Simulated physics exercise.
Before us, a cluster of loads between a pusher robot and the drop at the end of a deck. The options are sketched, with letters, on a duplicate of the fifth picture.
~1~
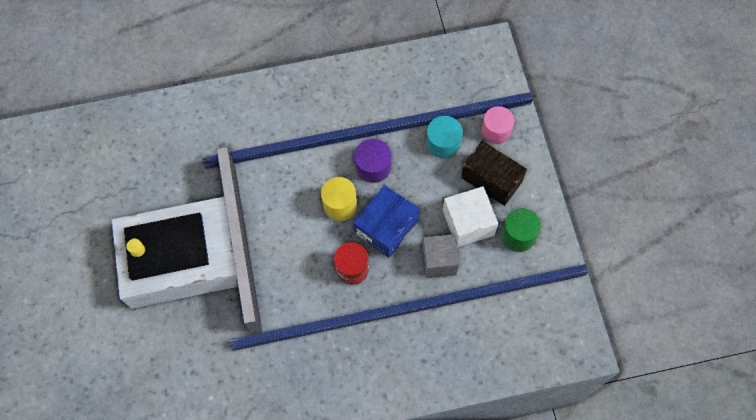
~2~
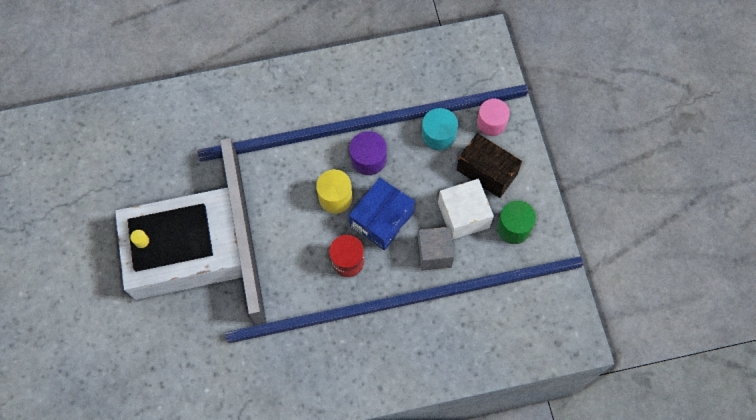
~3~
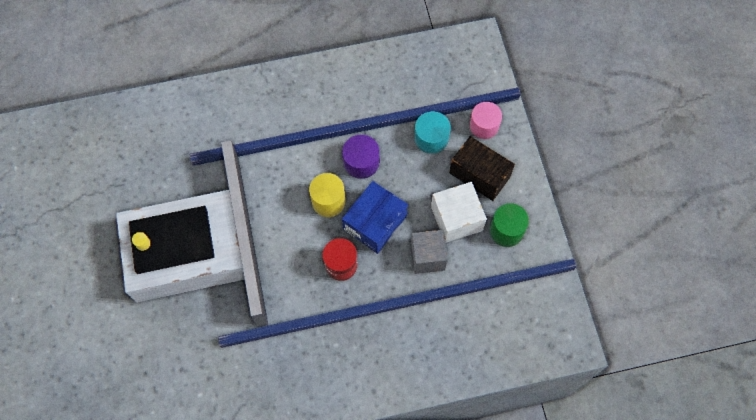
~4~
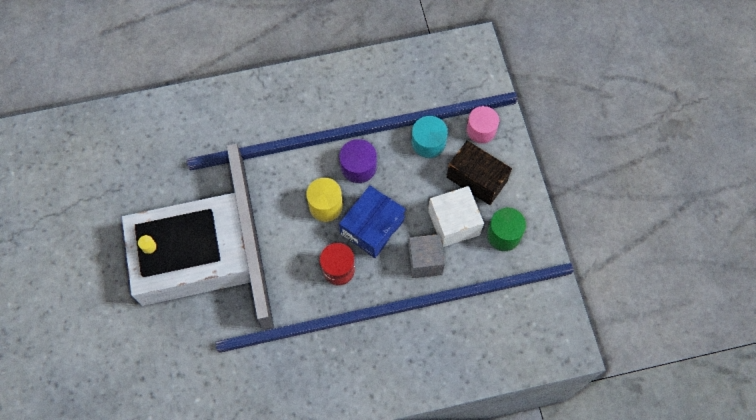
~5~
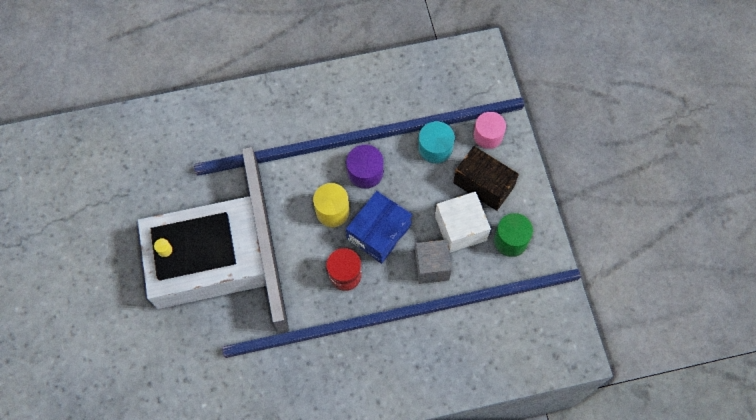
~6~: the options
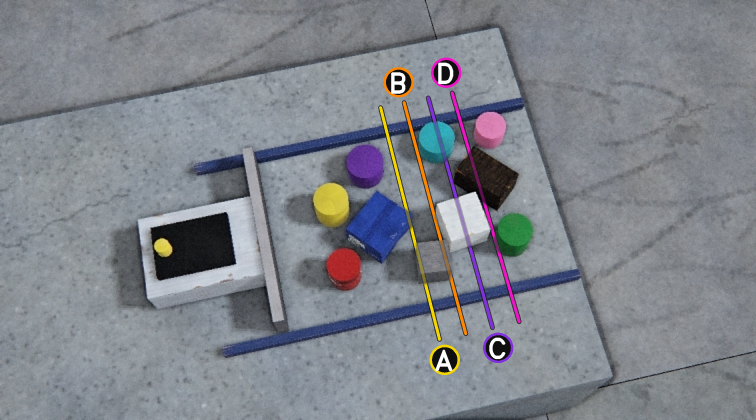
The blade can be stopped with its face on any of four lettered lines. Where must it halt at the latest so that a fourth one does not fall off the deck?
Up to line D.
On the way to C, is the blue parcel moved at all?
Yes.
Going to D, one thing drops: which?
It is the pink canister.
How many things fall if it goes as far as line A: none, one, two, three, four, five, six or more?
By then, none.
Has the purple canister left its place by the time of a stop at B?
Yes.
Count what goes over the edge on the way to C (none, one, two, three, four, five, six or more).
The count is none.
On the marked copy, A at (408, 217); B at (433, 212); C at (459, 206); D at (484, 201).
With D. Early on, robot (281, 227); red pail (377, 265); blue parcel (389, 226).
Further on, robot (362, 210); green canister (534, 247); white crate (500, 227).
At the end, robot (423, 197); pink canister over the edge; black crate (541, 157); one fallen.
As for the rest, A is within the limit but short; B is within the limit but short; C is within the limit but short.
